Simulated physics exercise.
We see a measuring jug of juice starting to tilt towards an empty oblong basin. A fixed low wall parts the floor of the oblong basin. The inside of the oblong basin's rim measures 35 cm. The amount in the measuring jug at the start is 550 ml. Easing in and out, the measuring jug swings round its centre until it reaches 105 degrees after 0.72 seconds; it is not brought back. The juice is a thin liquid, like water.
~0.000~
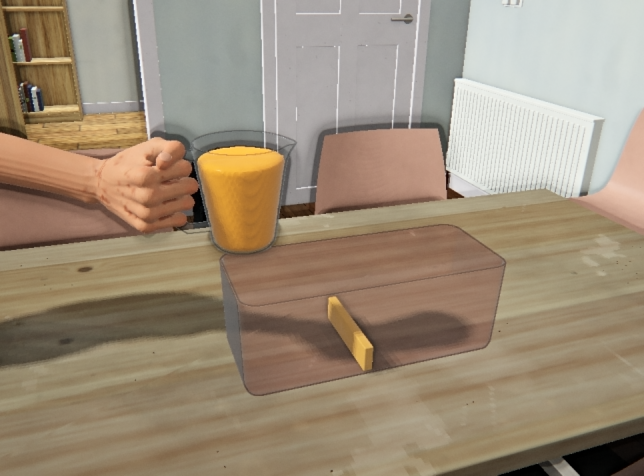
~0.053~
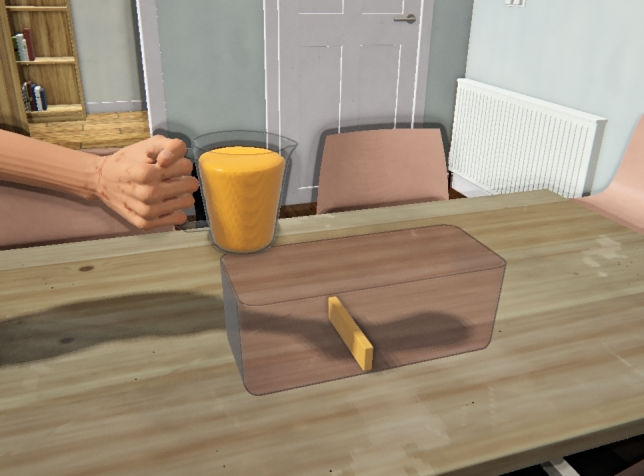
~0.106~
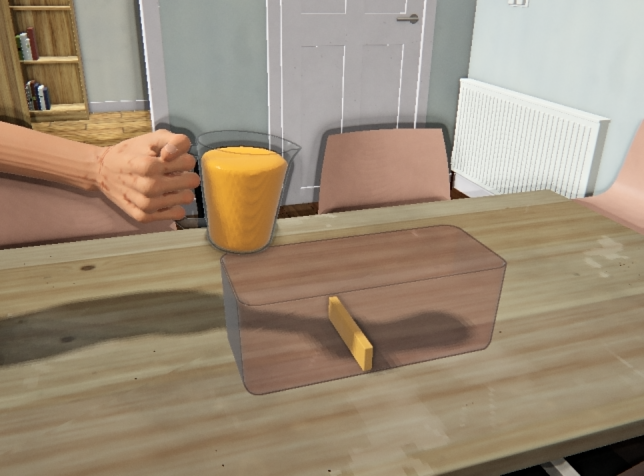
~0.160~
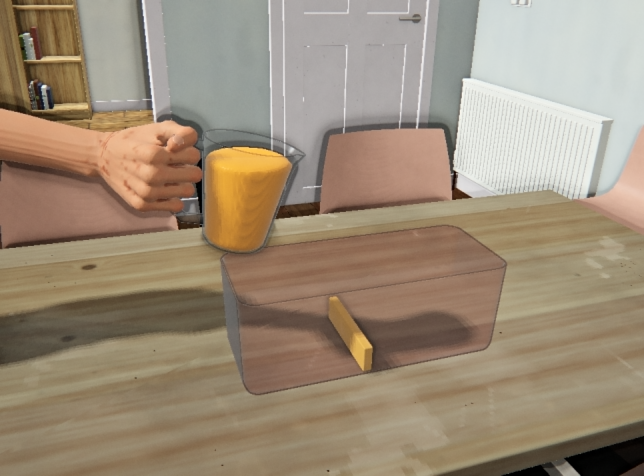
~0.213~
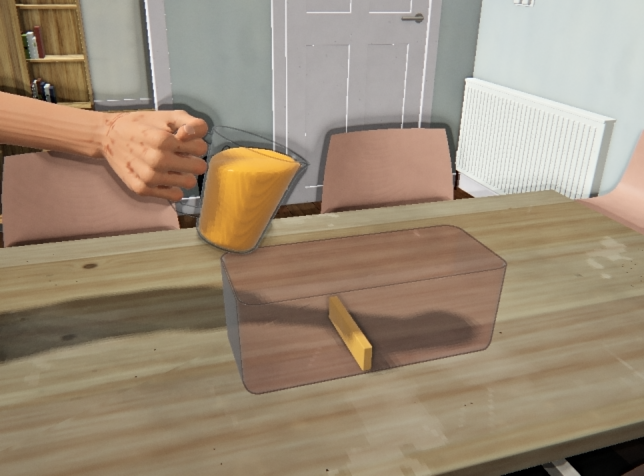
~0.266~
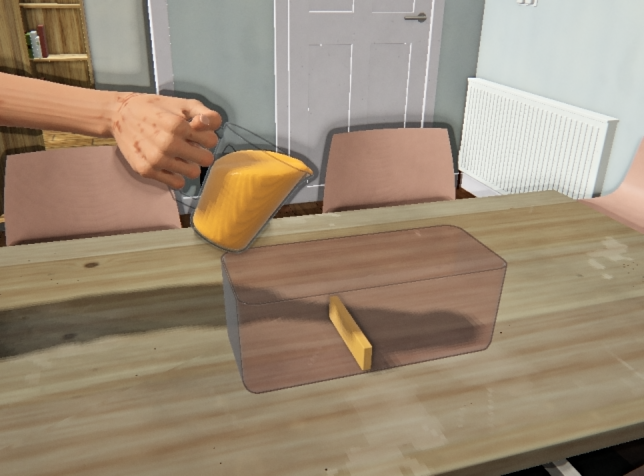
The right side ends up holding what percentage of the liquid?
About 32 in every hundred parts.
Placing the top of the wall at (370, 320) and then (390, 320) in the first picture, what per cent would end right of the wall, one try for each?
In order, 10 and 10 per cent.
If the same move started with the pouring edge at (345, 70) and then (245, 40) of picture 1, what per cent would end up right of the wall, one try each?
The first try gives 90 percent and the second 10 percent.
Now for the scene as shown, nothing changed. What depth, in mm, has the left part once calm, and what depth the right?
Left part: About 18 mm; right part: About 6 mm.
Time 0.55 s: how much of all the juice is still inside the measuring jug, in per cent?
Roughly 54 %.
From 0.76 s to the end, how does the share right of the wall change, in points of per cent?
Looks like it goes higher by around 3.
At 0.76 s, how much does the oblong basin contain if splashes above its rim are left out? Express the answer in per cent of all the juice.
Some 82 percent of the total.
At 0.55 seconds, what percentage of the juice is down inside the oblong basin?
Some 26 per cent.
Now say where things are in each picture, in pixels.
Tilt 0°; pouring edge (296, 140); surface from (197, 161) to (282, 154); the oblong basin's rim runs from (229, 280) to (480, 244); the wall's top is at (349, 322), in the first frame.
Tilt 1°; pouring edge (297, 141); surface from (198, 160) to (283, 155), in the second frame.
Tilt 6°; pouring edge (301, 145); surface from (201, 158) to (285, 156), in the third frame.
Tilt 12°; pouring edge (305, 152); surface from (205, 157) to (291, 158), in the fourth frame.
Tilt 21°; pouring edge (310, 162); surface from (210, 162) to (299, 160), in the fifth frame.
Tilt 32°; pouring edge (313, 173); surface from (207, 175) to (302, 162); 1 per cent is over the edge, in the sixth frame.
After 0.55 s the tilt is 92° and 54 per cent is still to pour, 10 is left of the wall and 15 right of it.
After 0.76 s the tilt is 105° and 10 per cent is still to pour, 53 is left of the wall and 29 right of it.
After 0.98 s the tilt is 105° and 0 per cent is still to pour, 67 is left of the wall and 31 right of it.
After 1.22 s the tilt is 105° and 0 per cent is still to pour, 67 is left of the wall and 32 right of it.
In the end 67 per cent lies left of the wall, 32 right of it and 1 outside.
